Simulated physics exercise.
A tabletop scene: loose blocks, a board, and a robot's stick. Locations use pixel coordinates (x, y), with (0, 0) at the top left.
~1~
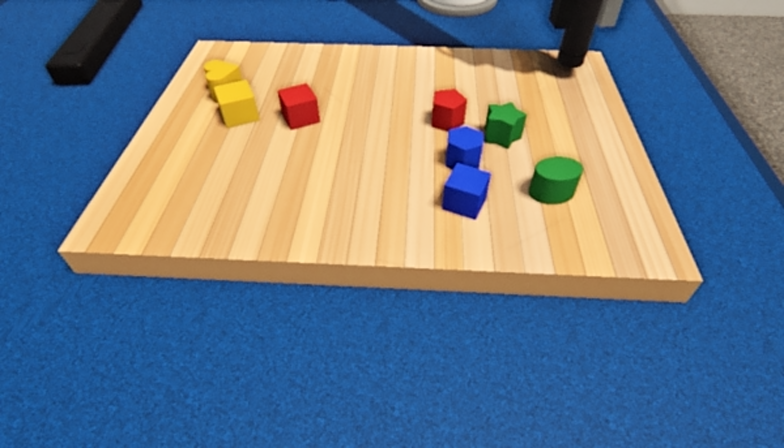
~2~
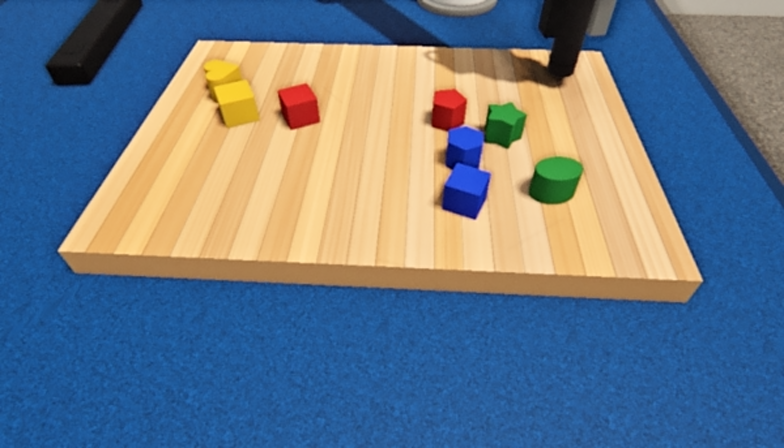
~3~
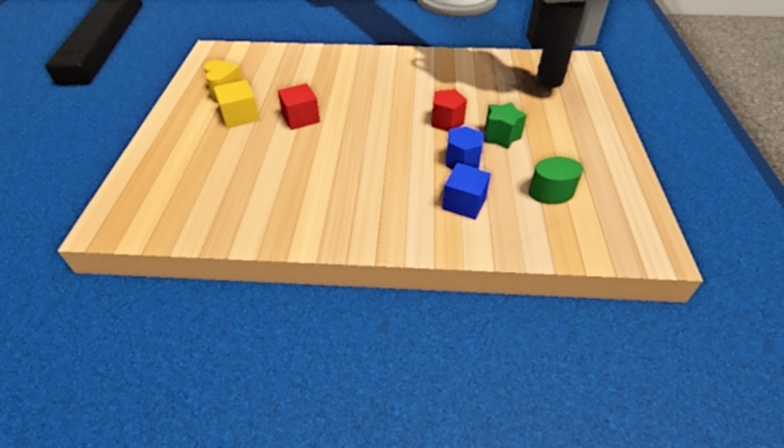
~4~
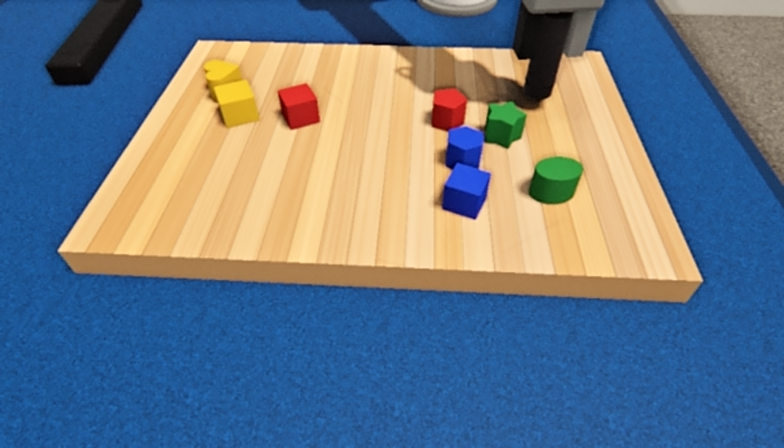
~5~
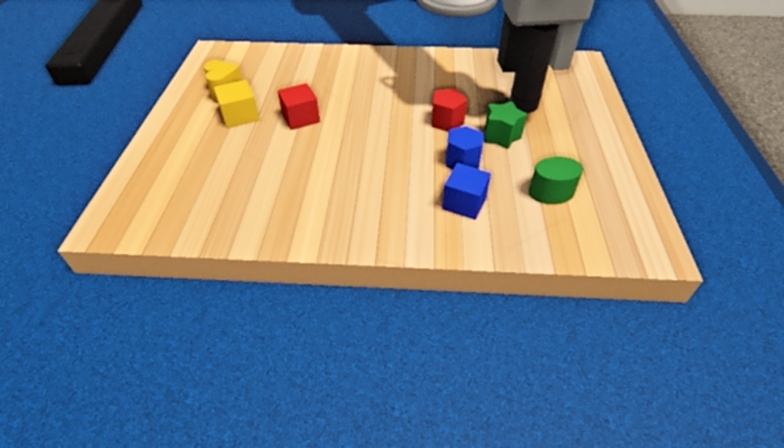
Black robot stick moving slightly down and left over a wooden board toward a green star, while the coloured blocks stay still.
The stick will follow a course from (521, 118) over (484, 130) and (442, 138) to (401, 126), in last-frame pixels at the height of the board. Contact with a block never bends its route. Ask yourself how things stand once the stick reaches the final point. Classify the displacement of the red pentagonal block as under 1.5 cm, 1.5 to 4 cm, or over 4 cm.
Verdict: From 1.5 to 4 cm.
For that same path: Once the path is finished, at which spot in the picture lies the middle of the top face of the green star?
Most likely (489, 127).
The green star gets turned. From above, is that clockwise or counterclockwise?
Looking down, my answer is that the green star rotates anticlockwise.
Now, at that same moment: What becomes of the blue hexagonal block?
That block slides.
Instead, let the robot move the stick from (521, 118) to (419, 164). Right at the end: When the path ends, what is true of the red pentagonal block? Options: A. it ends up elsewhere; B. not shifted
Choice B: Not shifted.
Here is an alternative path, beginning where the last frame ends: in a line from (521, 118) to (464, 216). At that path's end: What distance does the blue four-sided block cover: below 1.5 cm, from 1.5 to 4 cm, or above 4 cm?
Over 4 cm.
What follows on the original path. One third of the way, stick (485, 118); green star (492, 123), turned 65° anticlockwise.
Two thirds of the way, stick (443, 126); red pentagonal block (439, 96), turned 35° clockwise; blue hexagonal block (463, 143), turned 15° clockwise; green star (489, 127), turned 90° anticlockwise.
At the end, stick (401, 114); red pentagonal block (435, 93), turned 60° clockwise; blue hexagonal block (463, 143), turned 15° clockwise; green star (489, 127), turned 90° anticlockwise.
